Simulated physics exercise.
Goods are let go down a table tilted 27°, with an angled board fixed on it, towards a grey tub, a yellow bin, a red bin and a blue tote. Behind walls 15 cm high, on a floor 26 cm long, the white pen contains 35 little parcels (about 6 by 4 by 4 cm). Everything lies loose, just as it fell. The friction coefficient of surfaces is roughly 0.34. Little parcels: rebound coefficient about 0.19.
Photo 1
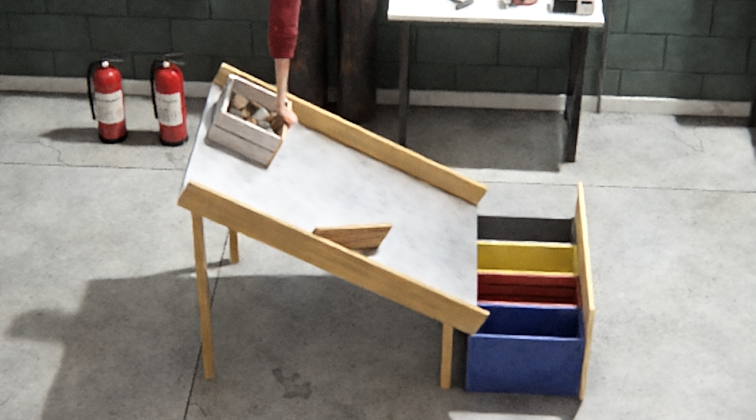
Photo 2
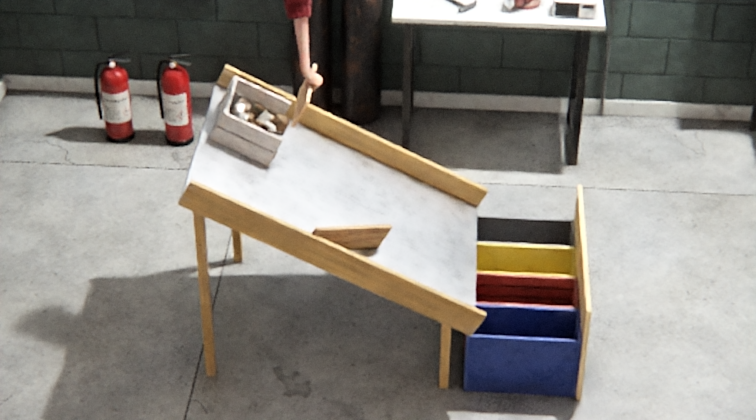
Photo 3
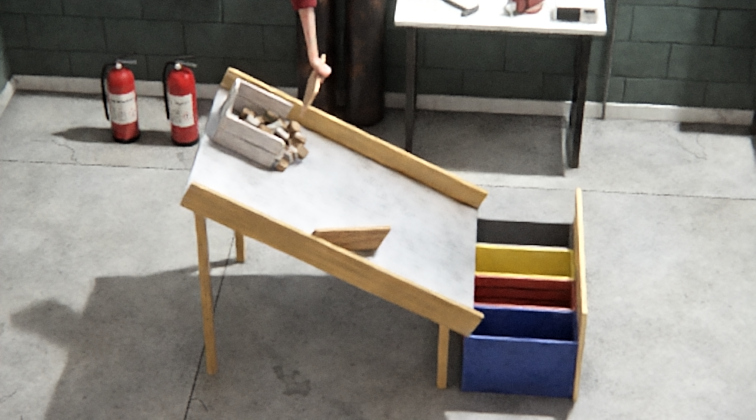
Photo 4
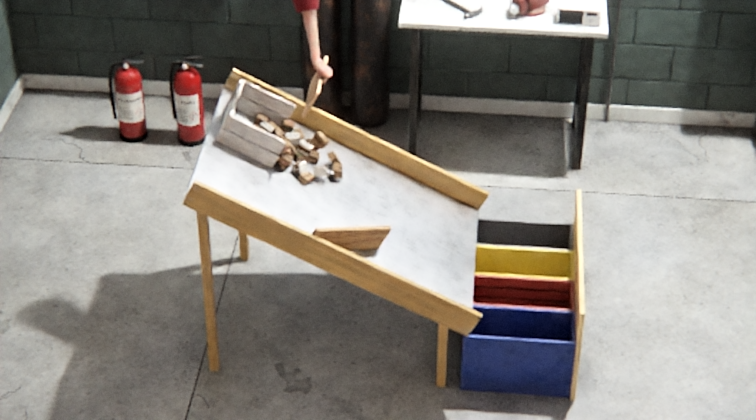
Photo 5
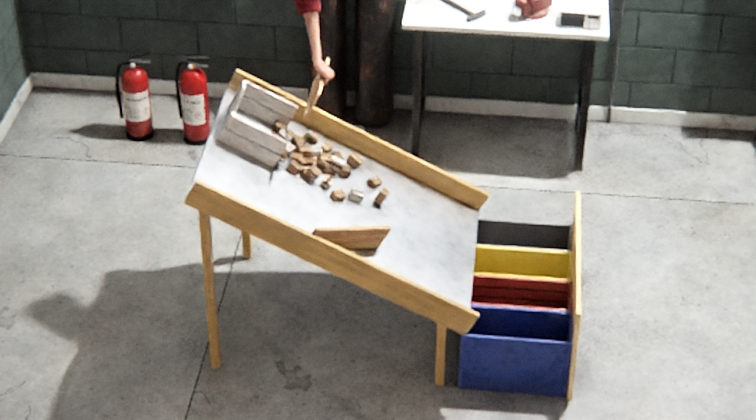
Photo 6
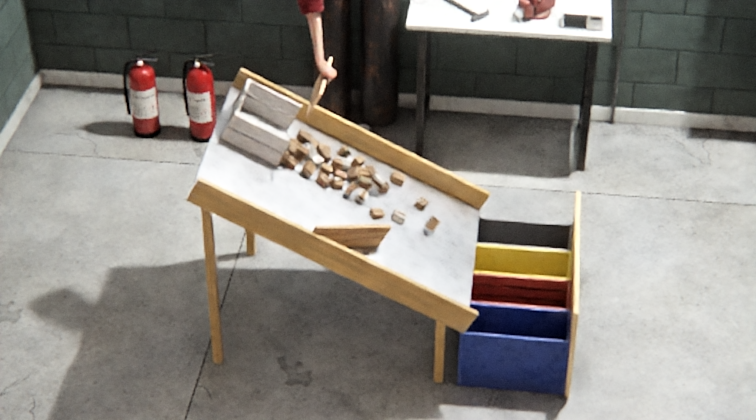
The clip shows a hand lifting the gate of a white pen atop a sloping table, after which small brown parcels slide out and spread down the surface, some passing a wooden wedge, above grey, yellow, red and blue bins.
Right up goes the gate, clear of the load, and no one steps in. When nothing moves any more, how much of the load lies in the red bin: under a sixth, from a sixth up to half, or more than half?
Fraction: Below one sixth.
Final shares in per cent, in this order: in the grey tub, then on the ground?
Result: Near 35 % and near 0 %.
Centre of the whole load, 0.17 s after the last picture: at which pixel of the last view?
Look near pixel (377, 190).
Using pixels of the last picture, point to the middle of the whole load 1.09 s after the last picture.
Estimated centre in the last picture: (545, 303).
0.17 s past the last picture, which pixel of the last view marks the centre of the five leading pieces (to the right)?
I'd say near (462, 230).
Then, 0.17 s after the last picture, 33 on the slope and 2 in the air.
Then, 0.39 s after the last picture, 2 in the grey tub, 3 in the yellow bin, 26 on the slope and 4 in the air.
Then, 0.70 s after the last picture, 10 in the grey tub, 15 in the yellow bin, 1 in the red bin, 5 on the slope and 4 in the air.
Final count (1.09 s after the last picture), 12 in the grey tub, 22 in the yellow bin and 1 in the red bin. Asked share, 1 of 35, 3 per cent.
